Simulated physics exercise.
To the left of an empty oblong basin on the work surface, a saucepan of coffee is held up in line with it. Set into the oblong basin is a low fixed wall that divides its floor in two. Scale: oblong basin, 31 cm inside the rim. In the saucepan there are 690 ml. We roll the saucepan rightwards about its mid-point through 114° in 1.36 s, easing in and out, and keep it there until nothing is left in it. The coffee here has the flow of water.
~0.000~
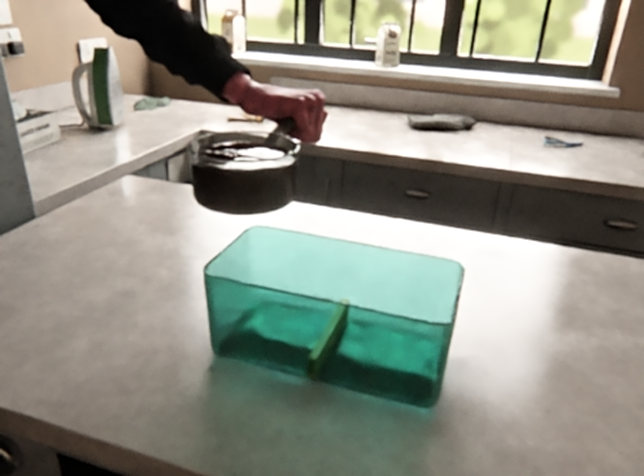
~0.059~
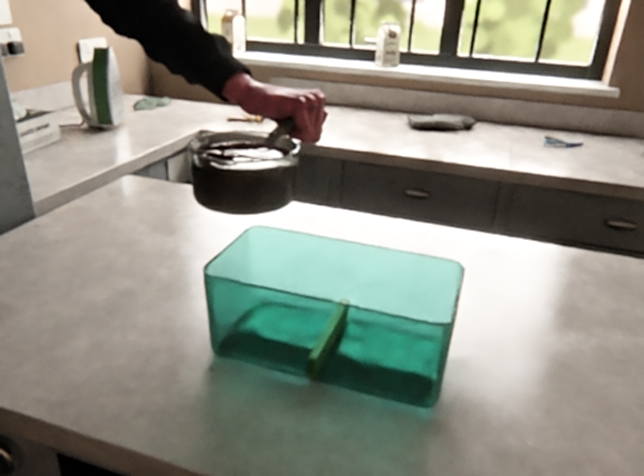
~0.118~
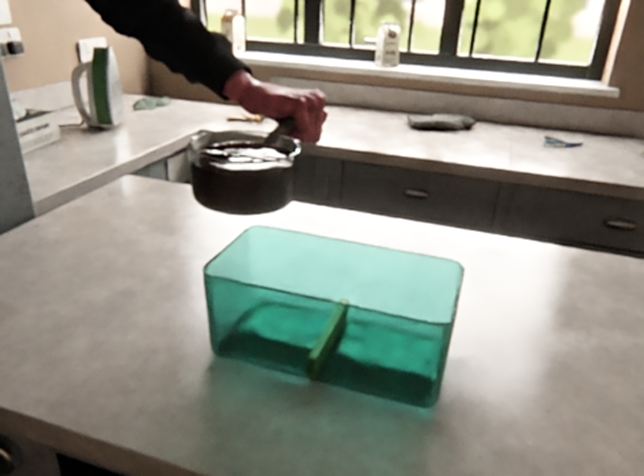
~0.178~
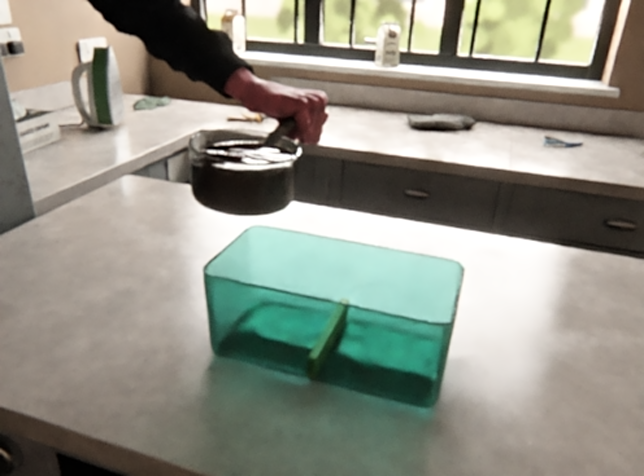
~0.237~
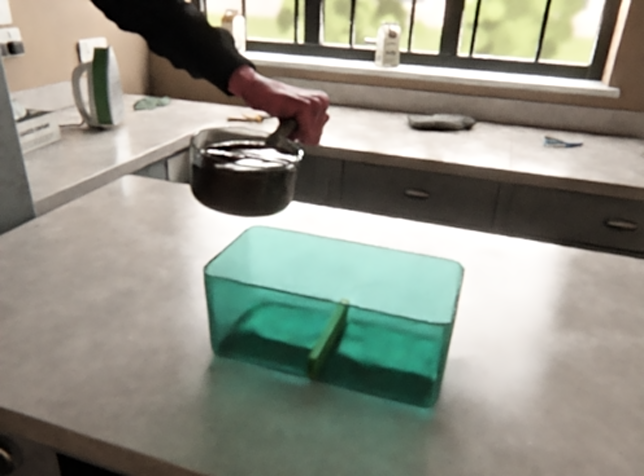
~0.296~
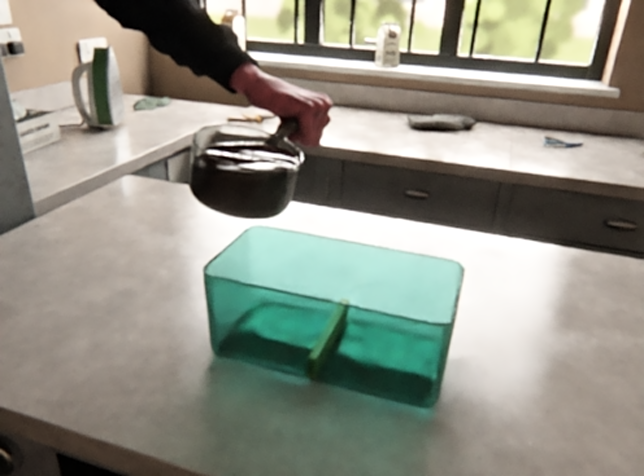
A hand holds a saucepan of dark liquid above a green basin, tilting it slightly rightwards.
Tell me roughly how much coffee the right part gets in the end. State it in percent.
It gets about 60 per cent.
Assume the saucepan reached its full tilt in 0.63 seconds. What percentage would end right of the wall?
Then you'd be looking at around 45 in a hundred.
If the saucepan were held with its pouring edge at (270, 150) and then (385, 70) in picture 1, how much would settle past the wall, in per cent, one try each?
Result: 30 per cent, then 60 per cent.
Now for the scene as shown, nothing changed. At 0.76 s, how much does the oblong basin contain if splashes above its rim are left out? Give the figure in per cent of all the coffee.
About 22 per cent.
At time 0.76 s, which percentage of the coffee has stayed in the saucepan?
50 %.
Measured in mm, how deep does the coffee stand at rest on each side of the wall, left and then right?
Some 12 mm on the left and 18 mm on the right.
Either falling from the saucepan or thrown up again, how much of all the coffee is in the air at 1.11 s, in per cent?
Around 5 percent of it is airborne.
Then, 0.76 s in, the tilt is 68° and 50 per cent is still to pour, 4 is left of the wall and 17 right of it.
Then, 1.11 s in, the tilt is 105° and 6 per cent is still to pour, 30 is left of the wall and 58 right of it.
Then, 1.47 s in, the tilt is 114° and 0 per cent is still to pour, 40 is left of the wall and 60 right of it.
Then, 1.86 s in, the tilt is 114° and 0 per cent is still to pour, 40 is left of the wall and 60 right of it.
Finally, 40 per cent lies left of the wall, 60 right of it and 0 outside.
